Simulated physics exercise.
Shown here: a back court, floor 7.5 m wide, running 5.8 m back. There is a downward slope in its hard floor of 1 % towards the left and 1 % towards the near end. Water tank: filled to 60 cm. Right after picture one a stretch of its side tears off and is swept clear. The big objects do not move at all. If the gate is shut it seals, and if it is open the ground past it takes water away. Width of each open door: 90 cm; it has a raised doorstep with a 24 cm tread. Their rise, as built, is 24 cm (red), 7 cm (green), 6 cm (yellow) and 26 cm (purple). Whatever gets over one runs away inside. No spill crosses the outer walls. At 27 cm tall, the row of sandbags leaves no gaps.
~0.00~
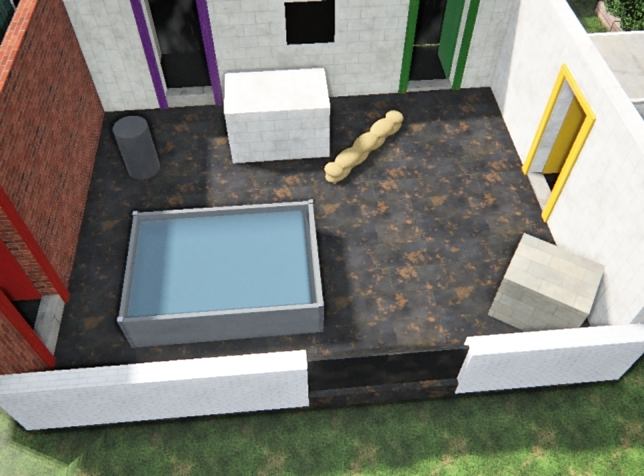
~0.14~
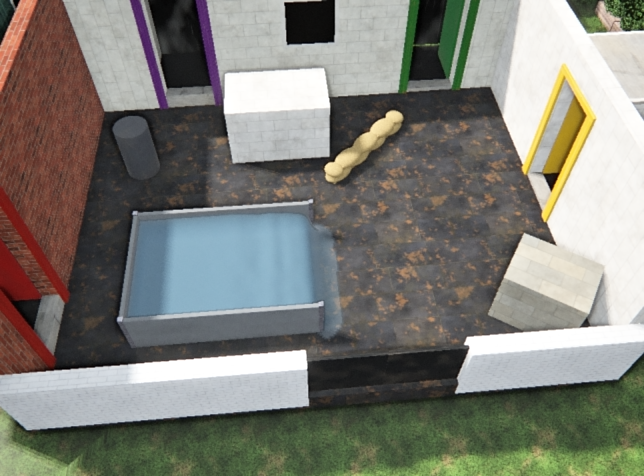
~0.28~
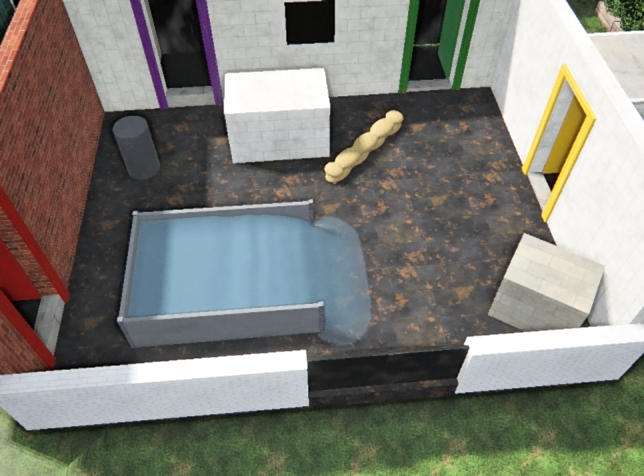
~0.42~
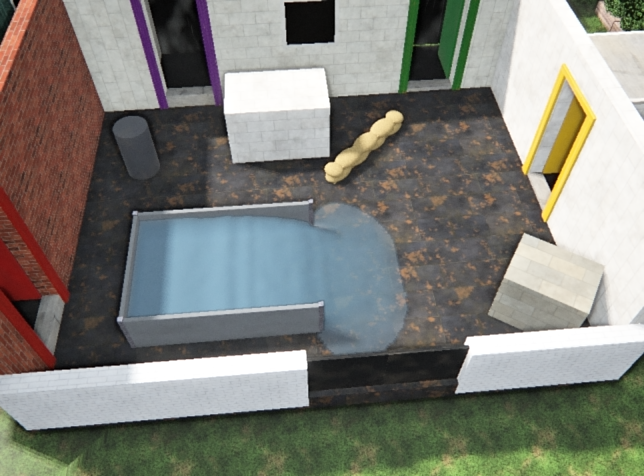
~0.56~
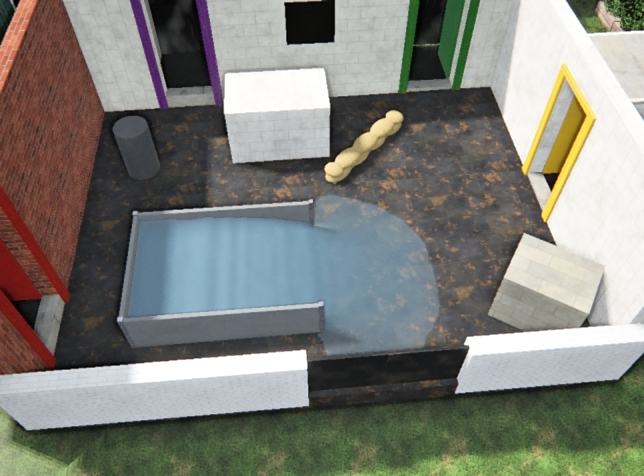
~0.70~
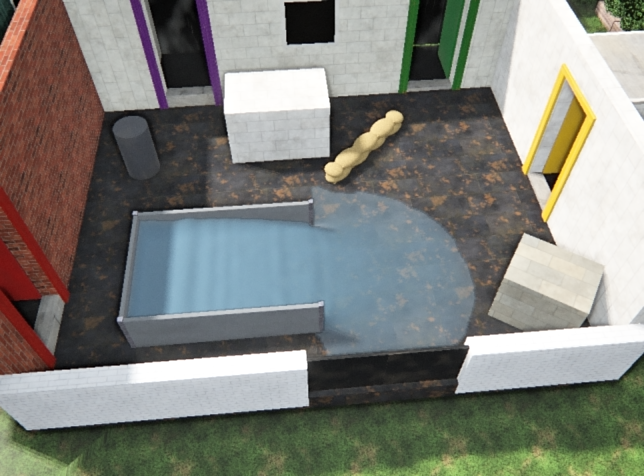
At first, still blue water fills a grey rectangular tank in a dark-floored, walled courtyard. Then the tank's right side is gone and water pours out through the gap, spreading rightward across the floor in a widening, rounded sheet, while the white block, grey cylinder and twisted tan object stay still.
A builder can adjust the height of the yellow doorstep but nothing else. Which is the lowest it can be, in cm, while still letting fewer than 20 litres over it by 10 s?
No lower than about 18 cm.
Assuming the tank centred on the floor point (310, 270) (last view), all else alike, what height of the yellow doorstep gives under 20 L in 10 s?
That setup calls for roughly 24 cm.
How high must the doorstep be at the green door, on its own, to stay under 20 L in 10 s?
At the green door it takes roughly 12.0 centimetres.
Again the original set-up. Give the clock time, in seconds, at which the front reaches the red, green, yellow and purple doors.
For red it's 6.5 s, for green 3.4 s, for yellow 1.6 s, and for purple 6.5 s.
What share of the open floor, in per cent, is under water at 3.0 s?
Wet share: Around 45 %.
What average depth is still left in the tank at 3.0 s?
Near 19 cm, averaged.
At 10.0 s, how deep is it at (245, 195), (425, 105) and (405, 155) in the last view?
About 3, 6 and 7 cm.
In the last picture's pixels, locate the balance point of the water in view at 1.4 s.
(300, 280) or so.
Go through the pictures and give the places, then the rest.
In the first picture, still water, 60 cm deep, in the water tank at (224, 260); the yellow door at (554, 150) is dry.
In the second picture, water pours out at (314, 270) and has run 0.2 m, to (336, 326); about 8 cm deep outside, 60 cm at the back.
In the third picture, the gap is at (314, 271), the front 0.7 m out at (364, 287); the back of the water tank holds 60 cm.
In the fourth picture, the gap is at (314, 272), the front 1.2 m out at (400, 309); the back of the water tank holds 60 cm.
In the fifth picture, the gap is at (314, 272), the front 1.7 m out at (430, 275); the back of the water tank holds 60 cm.
In the sixth picture, water pours out at (314, 272) and has run 2.3 m, to (468, 282); about 6 cm deep outside, 60 cm at the back; 1.8 m in a straight line remain to the yellow door at (554, 150).
After 1.4 s water covers 30 % of the floor, deepest (29 cm) near (487, 305); it has not reached the yellow door.
After 3.0 s water covers 45 % of the floor, deepest (50 cm) near (595, 355); 22 cm at the yellow door, 80 litres in over its 6 cm doorstep.
After 10.0 s water covers 95 % of the floor, deepest (18 cm) near (572, 298); 6 cm at the yellow door, 219 litres in over its 6 cm doorstep.
At the yellow door as built, the water arrived by 1.6 s and peaked near 22 cm at 3.0 s.
Run again over the same 10 s with other heights there, 40 litres in over 16 cm, 6 litres over 21.5 cm. The limit of 20 litres is kept from about 18 cm up.
